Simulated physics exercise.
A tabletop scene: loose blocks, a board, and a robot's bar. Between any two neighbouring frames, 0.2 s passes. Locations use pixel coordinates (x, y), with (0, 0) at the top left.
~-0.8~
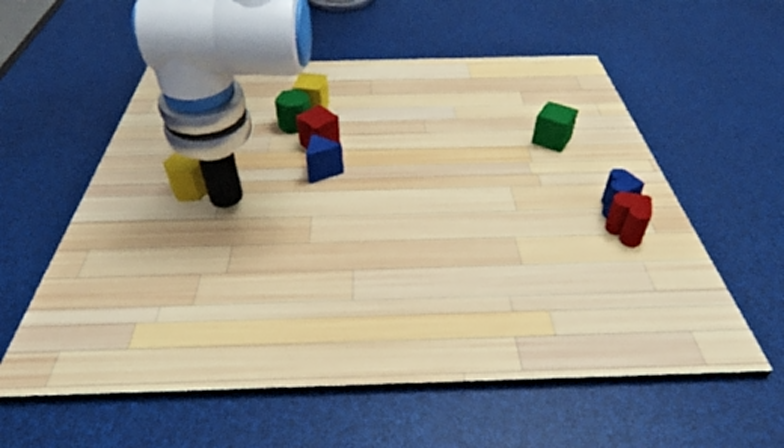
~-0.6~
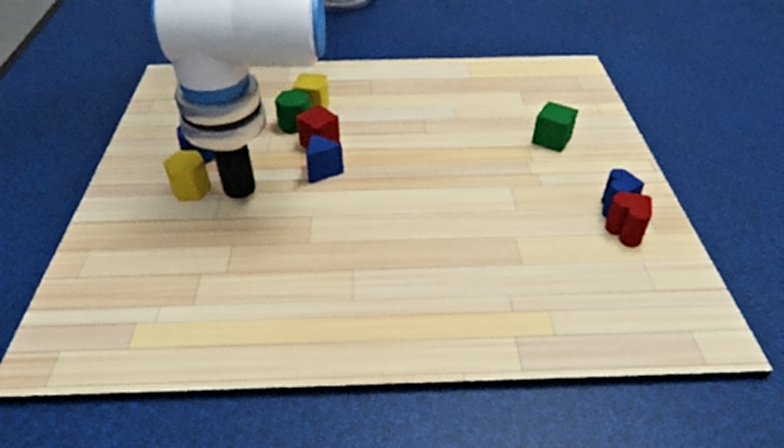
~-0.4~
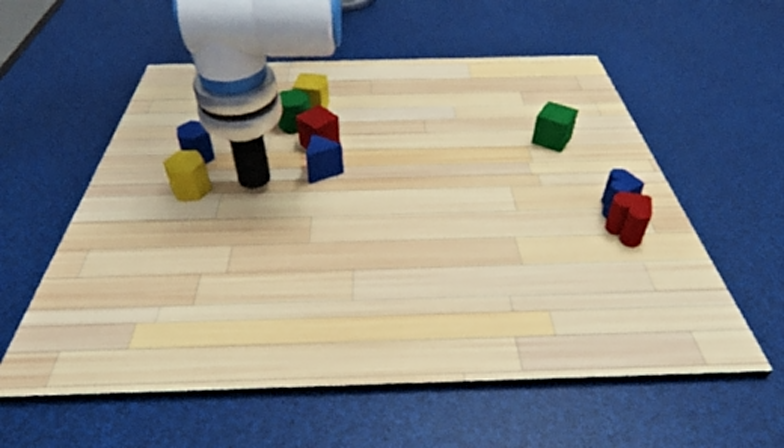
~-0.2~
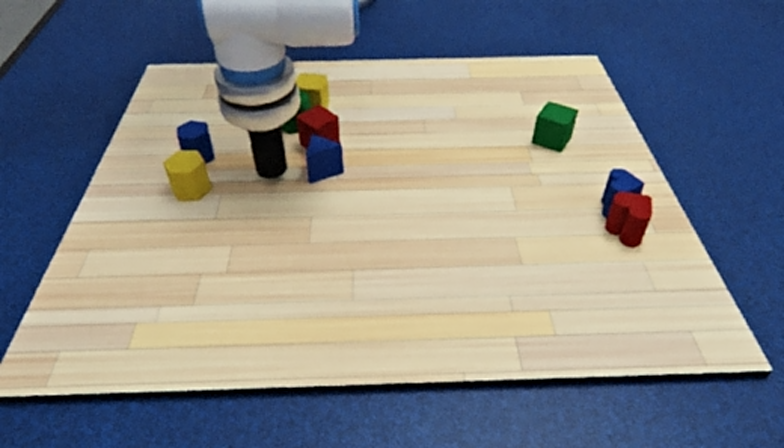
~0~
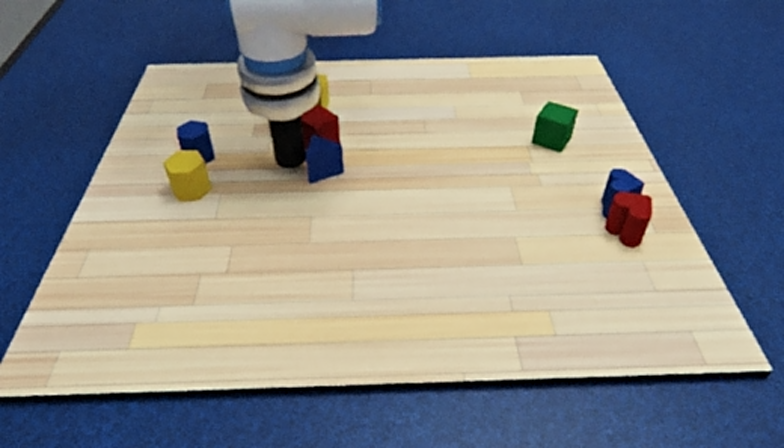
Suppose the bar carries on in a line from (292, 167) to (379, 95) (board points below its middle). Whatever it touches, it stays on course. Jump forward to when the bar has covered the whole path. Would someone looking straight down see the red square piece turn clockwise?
No, that is not what happens.
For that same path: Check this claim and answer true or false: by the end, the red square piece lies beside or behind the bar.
False.
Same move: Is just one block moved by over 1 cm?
Yes, I think so.
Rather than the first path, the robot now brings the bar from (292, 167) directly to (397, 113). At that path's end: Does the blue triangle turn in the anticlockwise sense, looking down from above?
Answer: No.
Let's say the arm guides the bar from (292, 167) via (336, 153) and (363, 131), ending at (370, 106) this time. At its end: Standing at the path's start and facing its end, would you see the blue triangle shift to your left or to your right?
Slides right.
What follows on the original path. One third of the way, bar (323, 132); red square piece (337, 97), turned 15° anticlockwise.
Two thirds of the way, bar (352, 109); red square piece (360, 74), turned 35° anticlockwise.
At the end, bar (379, 87); red square piece (379, 54), turned 60° anticlockwise; blue triangle not moved.
